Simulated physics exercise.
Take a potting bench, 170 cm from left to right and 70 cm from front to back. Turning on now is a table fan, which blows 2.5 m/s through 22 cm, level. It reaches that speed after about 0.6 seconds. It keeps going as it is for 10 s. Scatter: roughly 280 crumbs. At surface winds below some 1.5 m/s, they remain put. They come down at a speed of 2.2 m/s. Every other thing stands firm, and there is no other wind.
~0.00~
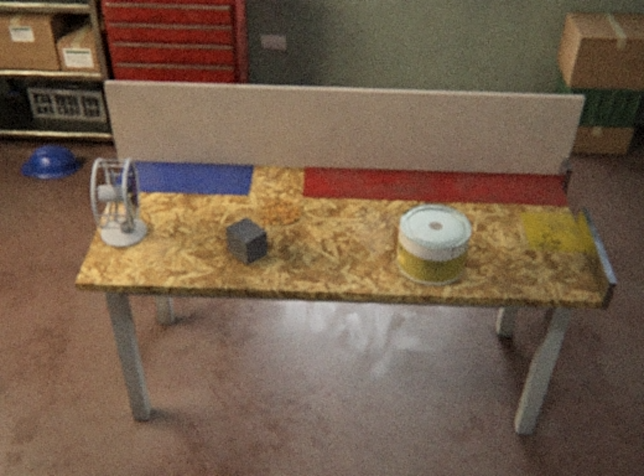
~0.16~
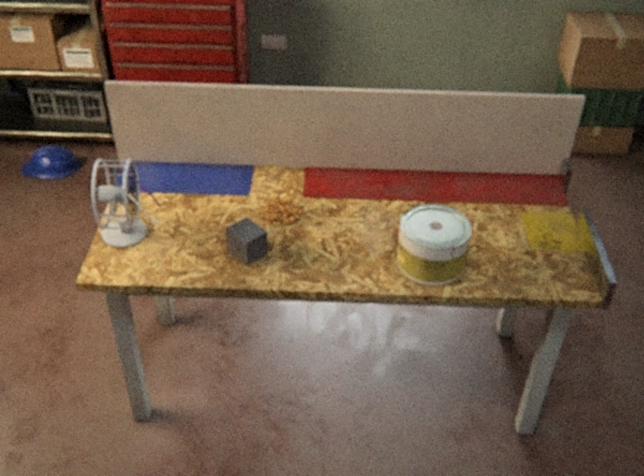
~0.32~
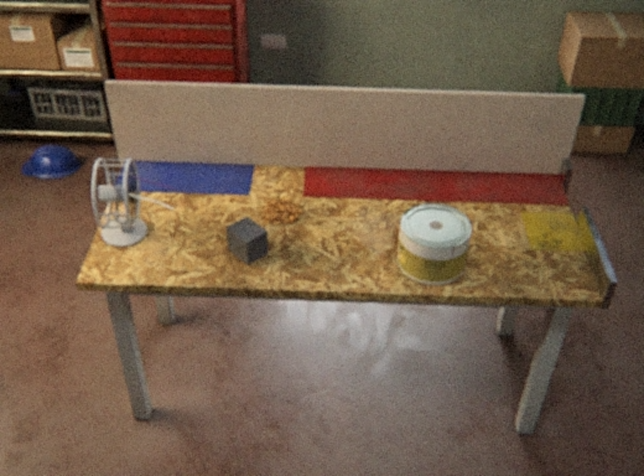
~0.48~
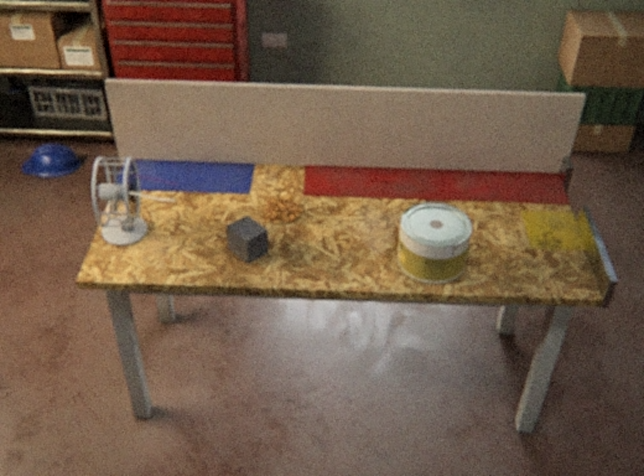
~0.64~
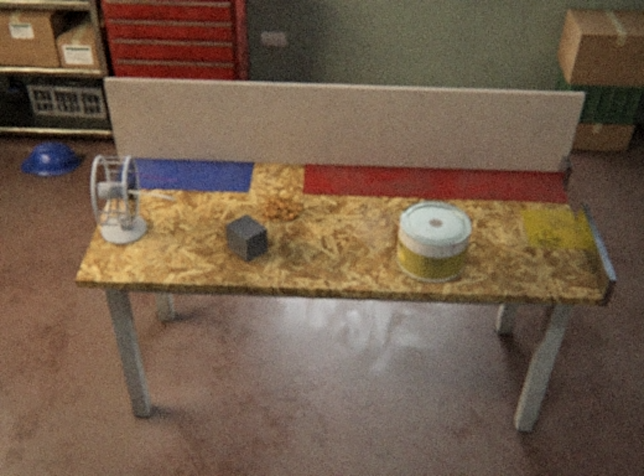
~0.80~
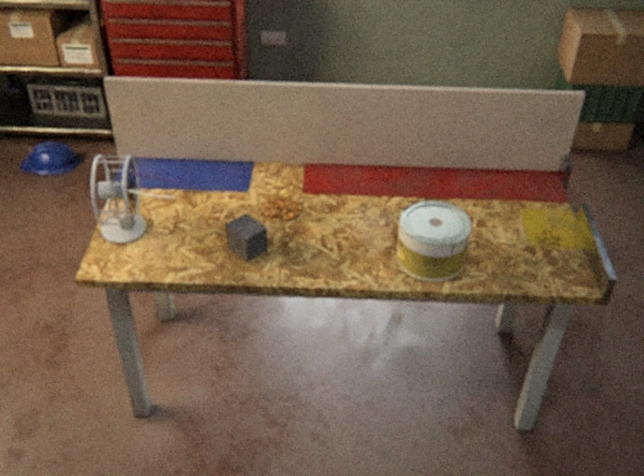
A potting bench with a speckled wood-chip top and a pale back board stands on a reddish floor in a storeroom, seen from the front and slightly above. A small white fan is at its left end, with a blue mat, tan crumbs, a dark grey block, a red sheet, a white-and-yellow tin and a yellow sheet towards the right. Nothing on the bench visibly moves, and the view barely shifts.
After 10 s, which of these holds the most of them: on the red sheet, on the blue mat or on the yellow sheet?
The red one.
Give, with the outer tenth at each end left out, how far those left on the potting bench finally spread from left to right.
80 centimetres or so.
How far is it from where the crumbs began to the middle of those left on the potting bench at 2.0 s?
Centre offset: Approx. 15 cm.
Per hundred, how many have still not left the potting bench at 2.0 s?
Some 100 percent are still there.
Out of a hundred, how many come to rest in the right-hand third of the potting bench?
I'd put it at about 20 percent.
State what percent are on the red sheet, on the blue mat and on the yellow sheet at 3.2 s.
Roughly 30 % red, 0 % blue and 0 % yellow.
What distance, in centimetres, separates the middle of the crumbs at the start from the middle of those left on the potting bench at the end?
That comes to some 20 centimetres.
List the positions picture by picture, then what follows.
In the first picture, the middle of the crumbs is near (282, 213), none has stirred yet and the mouth of the table fan is at (117, 194).
In the second picture, the middle of the crumbs is near (283, 210), none has stirred yet, the blue mat is centred on (186, 178), the red sheet is centred on (434, 186) and the yellow sheet is centred on (552, 232).
In the third picture, the middle of the crumbs is near (283, 210), none has stirred yet, the top of a block is at (247, 229) and the top of a large tin is at (436, 225).
In the fourth picture, the middle of the crumbs is near (283, 208) and none has stirred yet.
In the fifth picture, the middle of the crumbs is near (282, 207) and none has stirred yet.
In the sixth picture, the middle of the crumbs is near (282, 206) and none has stirred yet.
After 2.0 s, 0 % are on the blue mat, 17 % on the red sheet and 0 % on the yellow sheet; the middle of those still in play is near (318, 204); 4 % have settled or left.
After 3.2 s, 0 % are on the blue mat, 30 % on the red sheet and 0 % on the yellow sheet; the middle of those still in play is near (334, 204); 8 % have settled or left.
After 5.5 s, 0 % are on the blue mat, 32 % on the red sheet and 0 % on the yellow sheet; the middle of those still in play is near (347, 199); 22 % have settled or left.
After 10.0 s, at the end, 0 % are on the blue mat, 29 % on the red sheet and 0 % on the yellow sheet; the middle of those still in play is near (342, 202).
